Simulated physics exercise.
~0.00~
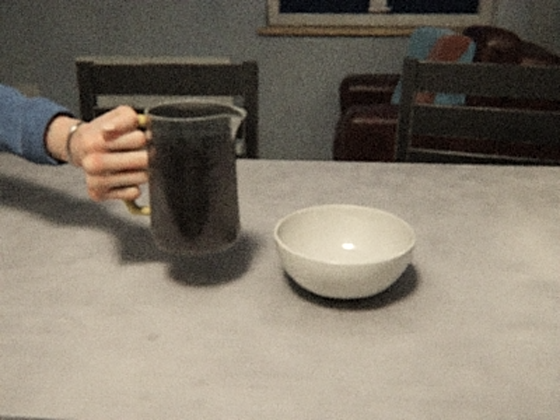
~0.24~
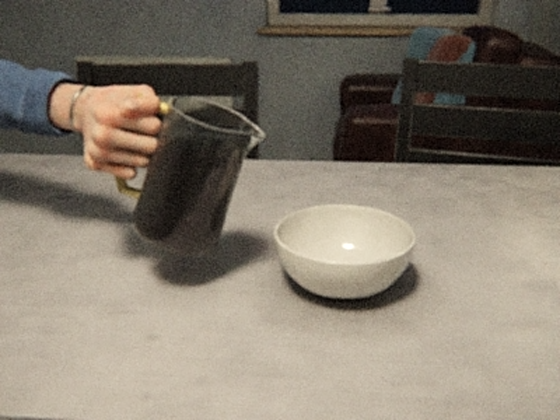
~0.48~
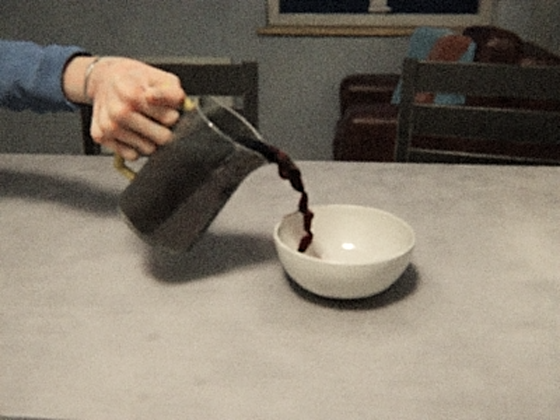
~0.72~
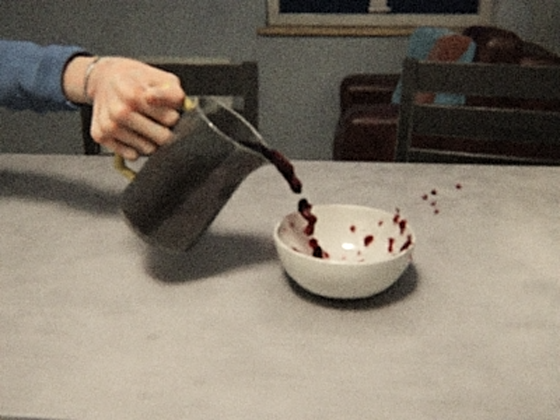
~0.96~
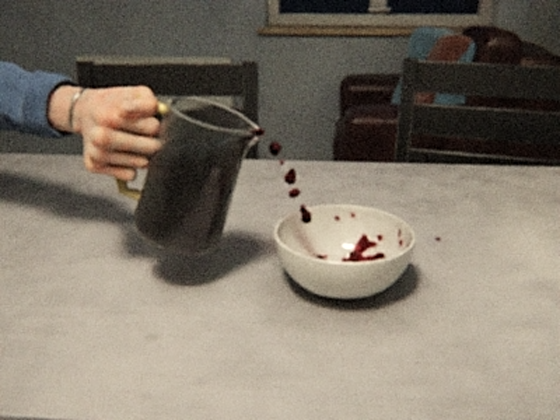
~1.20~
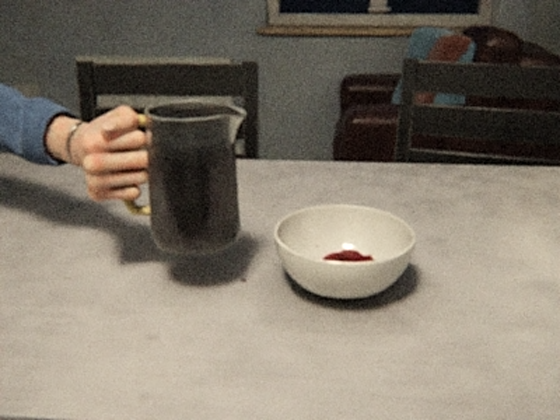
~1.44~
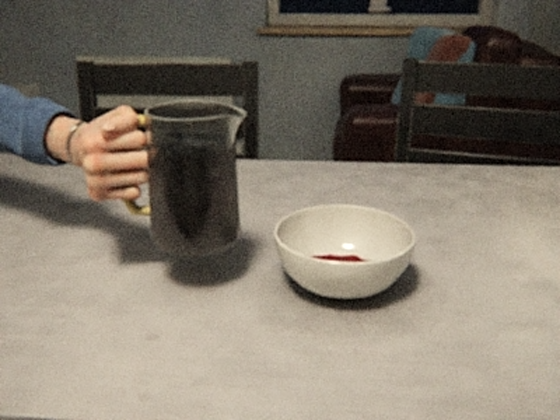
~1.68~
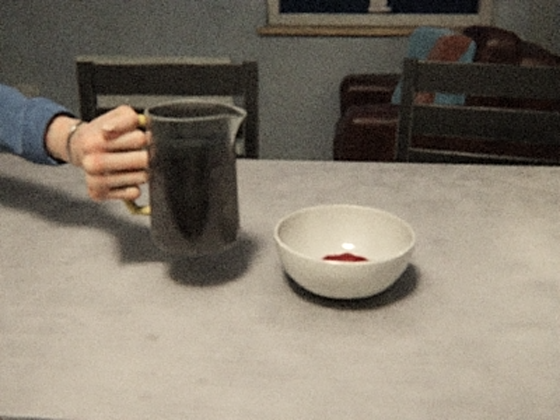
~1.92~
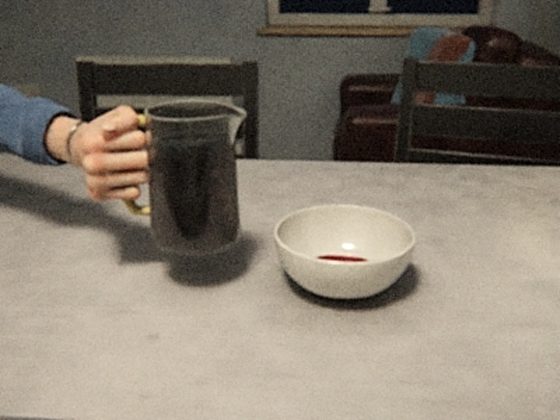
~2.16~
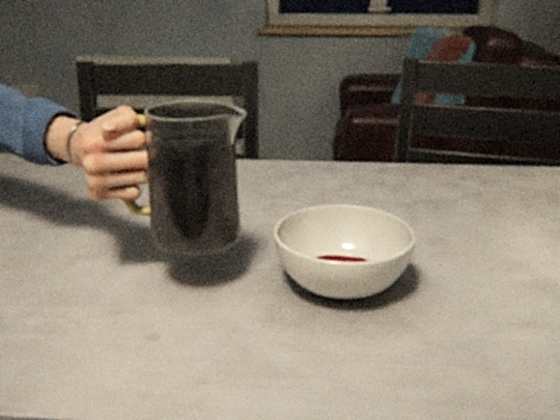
A hand tilting a jug and pouring dark red wine into a white bowl, splashing droplets, then righting it, leaving a small pool.
